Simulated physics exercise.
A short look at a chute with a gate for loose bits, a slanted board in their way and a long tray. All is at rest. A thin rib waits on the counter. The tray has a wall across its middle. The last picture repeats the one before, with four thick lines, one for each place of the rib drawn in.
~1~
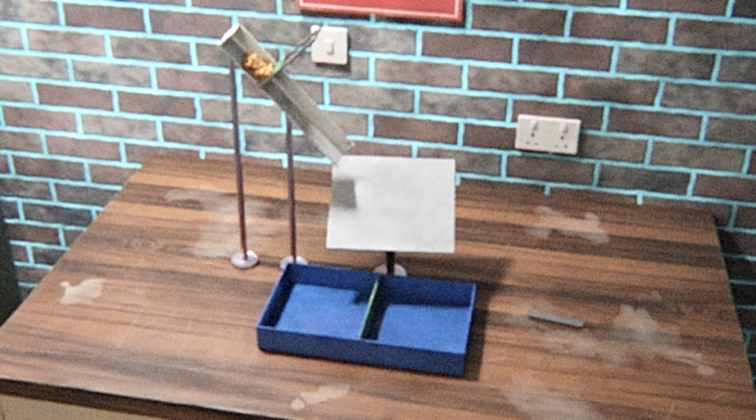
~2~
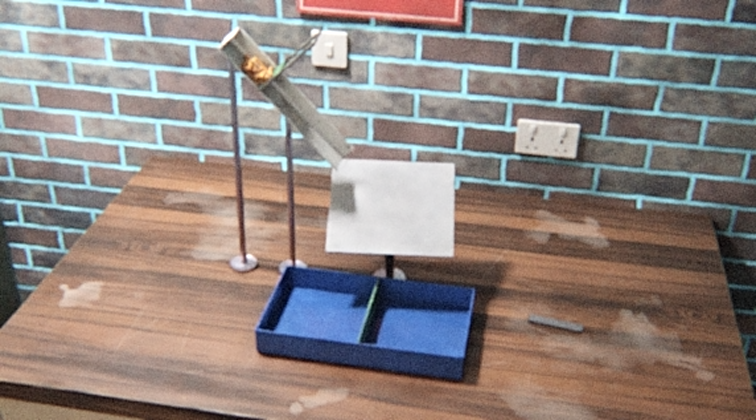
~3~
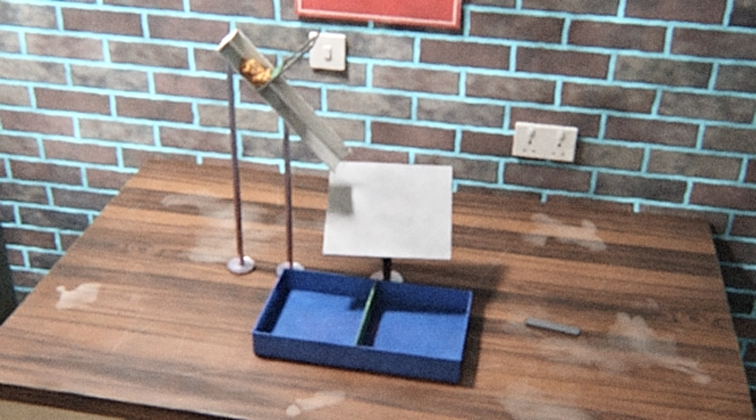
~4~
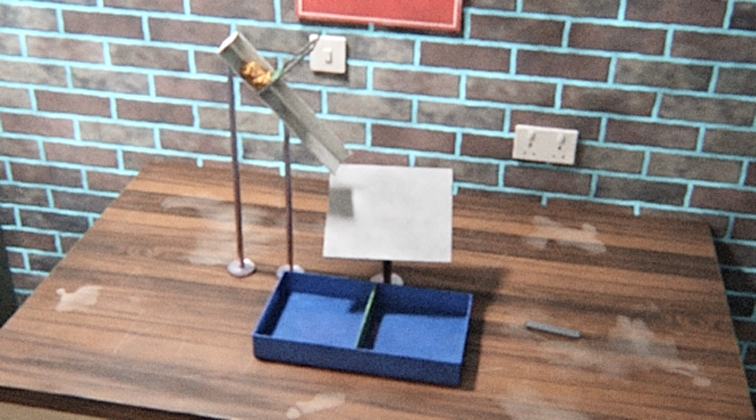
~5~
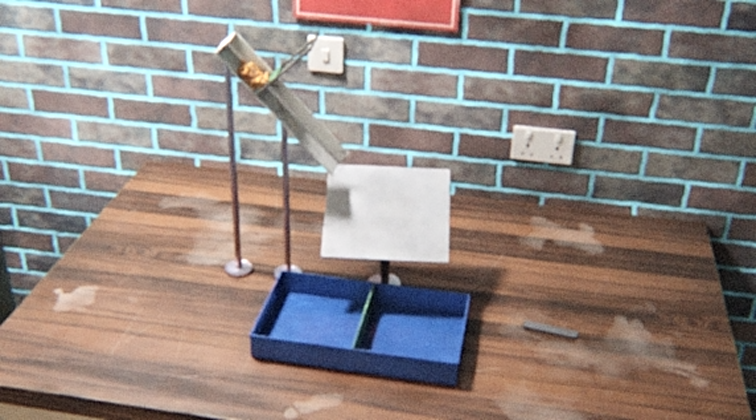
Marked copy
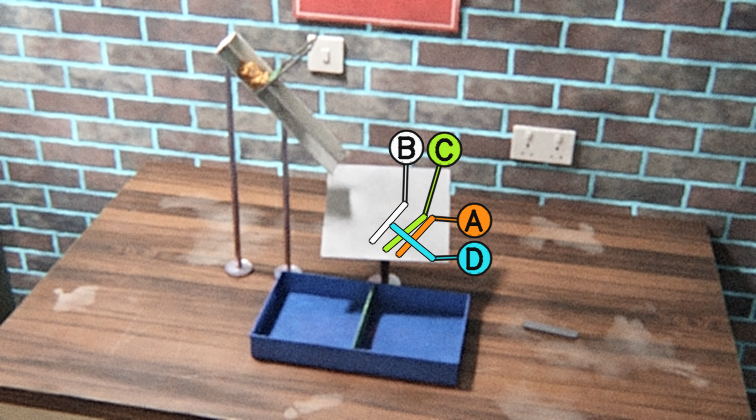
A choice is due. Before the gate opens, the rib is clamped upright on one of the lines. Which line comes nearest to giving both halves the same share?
I would pick line C.
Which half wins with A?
The right half.
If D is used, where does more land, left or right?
The right half.
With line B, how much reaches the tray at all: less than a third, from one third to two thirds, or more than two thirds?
Line B gives more than two thirds.
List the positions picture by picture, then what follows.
Load behind the gate at (258, 68), roasted chickpeas; lip of the chute at (340, 161), sloping fairly steeply, in the first picture.
Middle of the board at (392, 206), tilted fairly steeply; middle of its low edge at (389, 254); of its high edge at (394, 161), in the second picture.
Front corners of the tray at (253, 332) and (460, 360); front end of its middle wall at (355, 346); gate still shut at (277, 72), in the third picture.
Middle of the load at (256, 76); lip at (337, 170), in the fourth picture.
Middle of the load at (254, 76); lip at (335, 170), in the fifth picture.
On the marked copy, line A from (432, 218) to (399, 254); line B from (404, 204) to (372, 240); line C from (424, 216) to (386, 248); line D from (392, 225) to (432, 258).
With A, of what is caught, a small part in the left half, most in the right.
With B, of what is caught, nearly all in the left half, a small part in the right.
With C, of what is caught, about half in the left half, about half in the right.
With D, of what is caught, a small part in the left half, nearly all in the right.
